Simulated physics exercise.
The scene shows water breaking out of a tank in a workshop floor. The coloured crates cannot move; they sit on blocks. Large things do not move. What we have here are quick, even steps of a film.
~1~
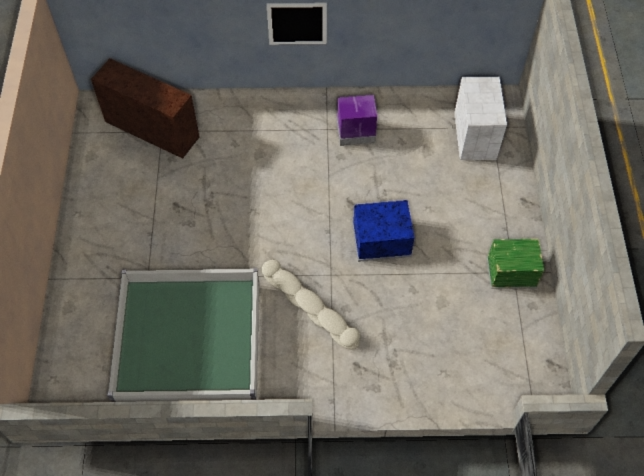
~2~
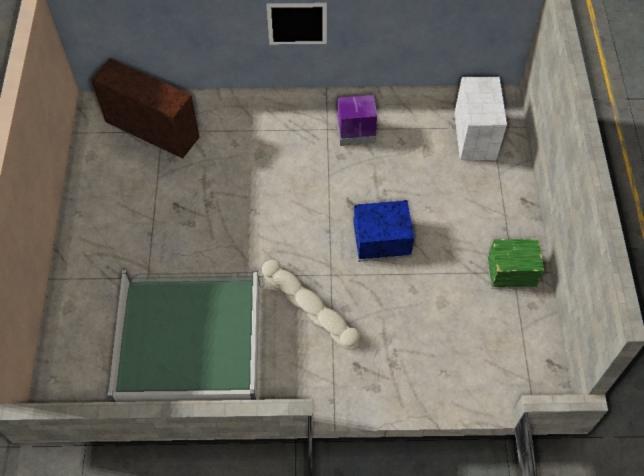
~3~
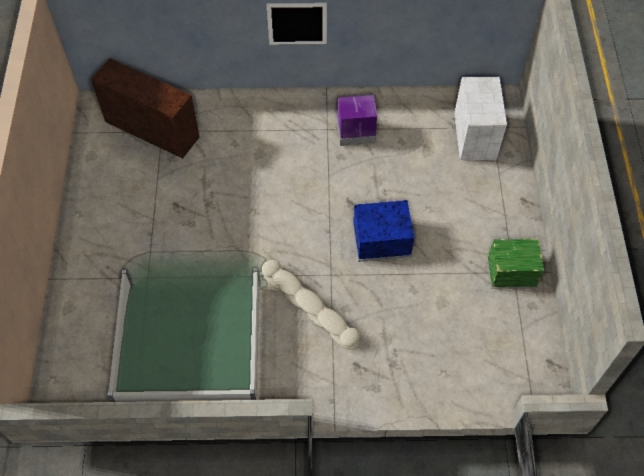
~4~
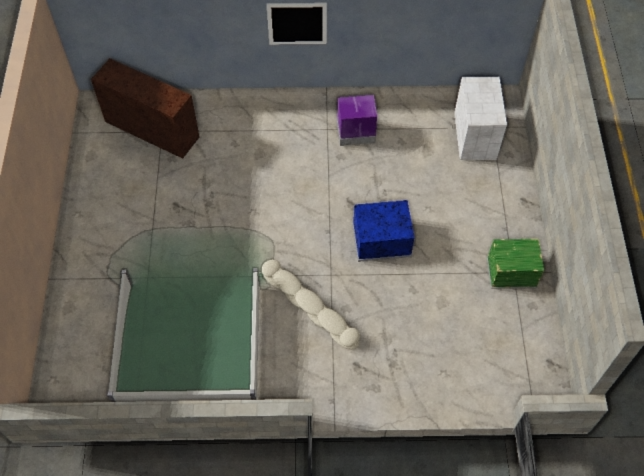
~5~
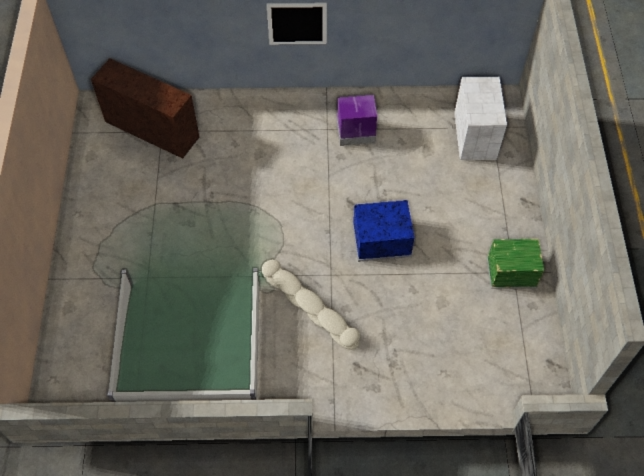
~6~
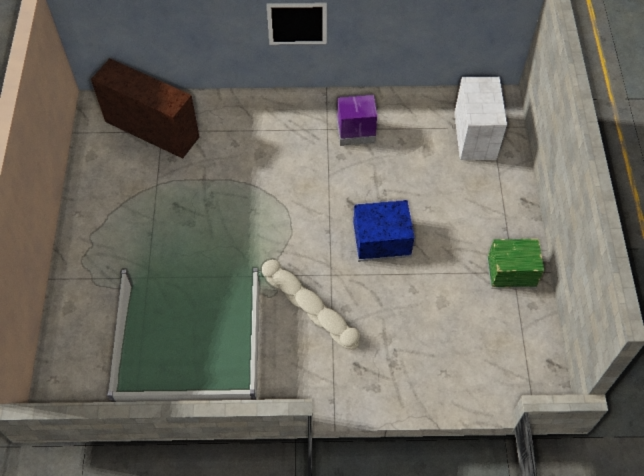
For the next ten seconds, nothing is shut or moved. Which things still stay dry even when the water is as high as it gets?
Taking each one: The green crate does not stay dry; the blue crate does not stay dry; the purple crate stays dry.
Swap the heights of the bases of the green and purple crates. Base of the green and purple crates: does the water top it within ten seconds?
The green crate stays clear, and the purple crate gets flooded.
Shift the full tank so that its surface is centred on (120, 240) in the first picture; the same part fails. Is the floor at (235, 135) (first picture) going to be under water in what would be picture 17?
Submerged.
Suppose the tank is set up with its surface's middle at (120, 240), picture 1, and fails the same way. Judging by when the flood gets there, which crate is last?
That would be the green one.
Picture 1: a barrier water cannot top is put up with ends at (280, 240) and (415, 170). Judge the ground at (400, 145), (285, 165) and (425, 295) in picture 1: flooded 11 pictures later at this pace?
One by one: Spared, soaked, spared.
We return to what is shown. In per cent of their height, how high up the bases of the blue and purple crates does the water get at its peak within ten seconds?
About 150 percent and about 60 percent.
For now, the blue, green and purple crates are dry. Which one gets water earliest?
The purple one, then.
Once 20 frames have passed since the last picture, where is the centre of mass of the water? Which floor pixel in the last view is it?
I'd put my finger on (204, 186).
A moment on, water covers 25 % of the floor; the green crate not reached, the blue crate not reached, the purple crate not reached.
Next, water covers 35 % of the floor; the green crate not reached, the blue crate not reached, the purple crate water round its plinth.
Then, water covers 45 % of the floor; the green crate not reached, the blue crate water round its plinth, the purple crate water round its plinth.
Later, water covers 60 % of the floor; the green crate water round its plinth, the blue crate water round its plinth, the purple crate water round its plinth.
In the end, water covers 85 % of the floor; the green crate was topped, the blue crate was topped, the purple crate stayed above the water.
